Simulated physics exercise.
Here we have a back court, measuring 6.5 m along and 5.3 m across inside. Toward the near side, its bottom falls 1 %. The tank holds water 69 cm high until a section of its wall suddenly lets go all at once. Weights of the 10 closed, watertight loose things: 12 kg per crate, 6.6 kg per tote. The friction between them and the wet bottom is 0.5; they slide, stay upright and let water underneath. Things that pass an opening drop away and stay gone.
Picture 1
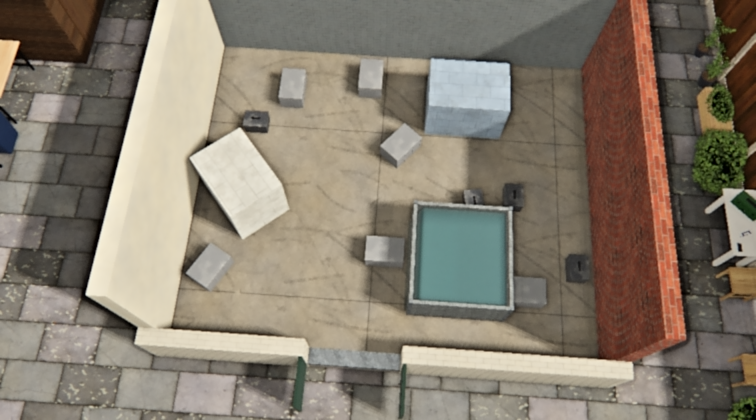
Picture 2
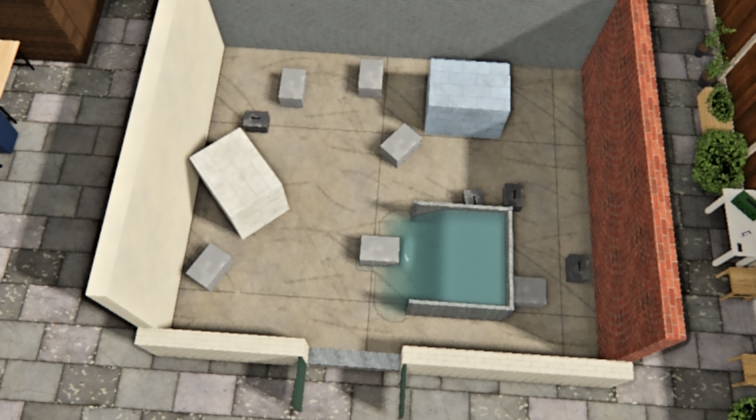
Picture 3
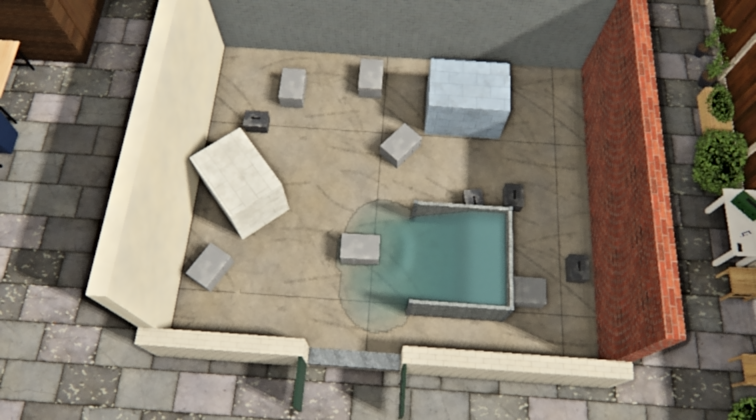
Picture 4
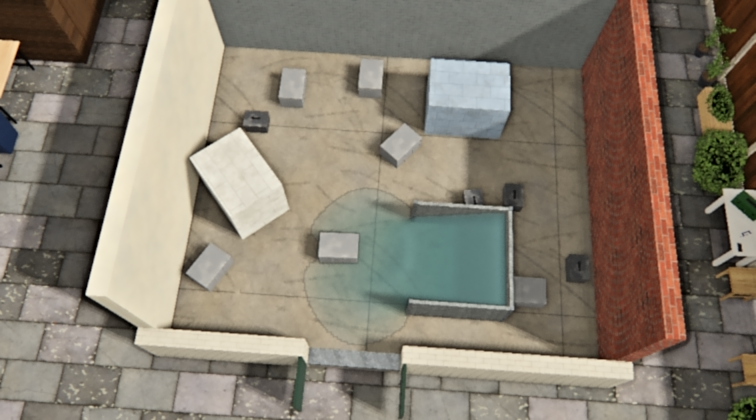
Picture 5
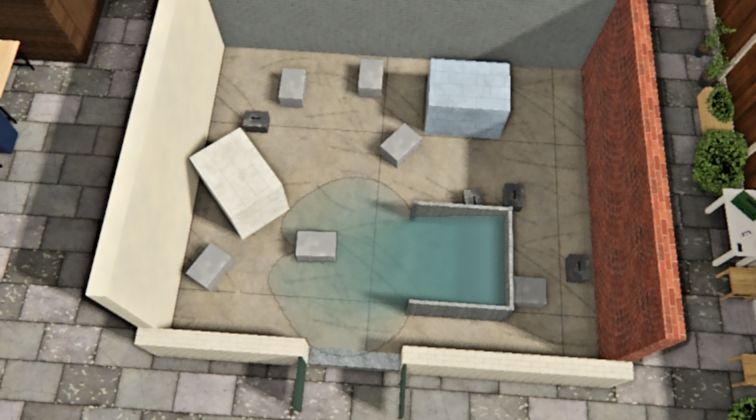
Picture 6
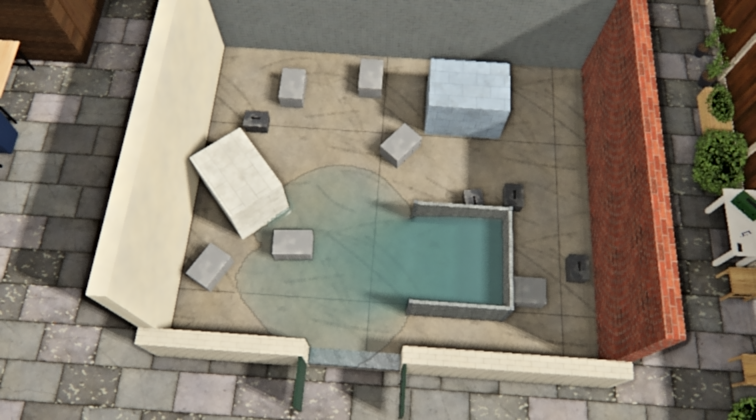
In a walled courtyard, water poured out of the open left side of a square tank and spread across the paving, pushing one gray block steadily left while the other blocks stayed put.
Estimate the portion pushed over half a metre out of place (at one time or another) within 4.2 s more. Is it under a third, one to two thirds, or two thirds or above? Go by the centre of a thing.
It is one to two thirds.
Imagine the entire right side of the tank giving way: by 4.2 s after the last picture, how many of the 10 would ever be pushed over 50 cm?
That would give 3.
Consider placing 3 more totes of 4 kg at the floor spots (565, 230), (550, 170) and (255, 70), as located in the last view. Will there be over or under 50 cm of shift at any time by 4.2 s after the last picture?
One after another they come out inside the limit, inside the limit, above it.
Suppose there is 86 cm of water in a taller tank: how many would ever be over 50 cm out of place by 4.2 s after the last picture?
You'd get 5 in that case.
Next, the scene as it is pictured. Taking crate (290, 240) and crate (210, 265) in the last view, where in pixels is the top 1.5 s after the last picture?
First near (202, 309), second near (196, 226).
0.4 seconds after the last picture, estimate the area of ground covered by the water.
Roughly 11.5 m2.
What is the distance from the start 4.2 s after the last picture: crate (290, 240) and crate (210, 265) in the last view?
250 cm and 30 cm.
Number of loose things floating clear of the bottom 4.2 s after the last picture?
At that time, 4.
Then, 0.4 s after the last picture 1 of 10 are over 50 cm from their spots; 1 afloat.
Then, 1.5 s after the last picture 3 of 10 are over 50 cm from their spots; 1 afloat.
Then, 2.8 s after the last picture 3 of 10 are over 50 cm from their spots; 2 afloat.
Then, 4.2 s after the last picture 3 of 10 are over 50 cm from their spots, and 4 have been at some point; 4 afloat.
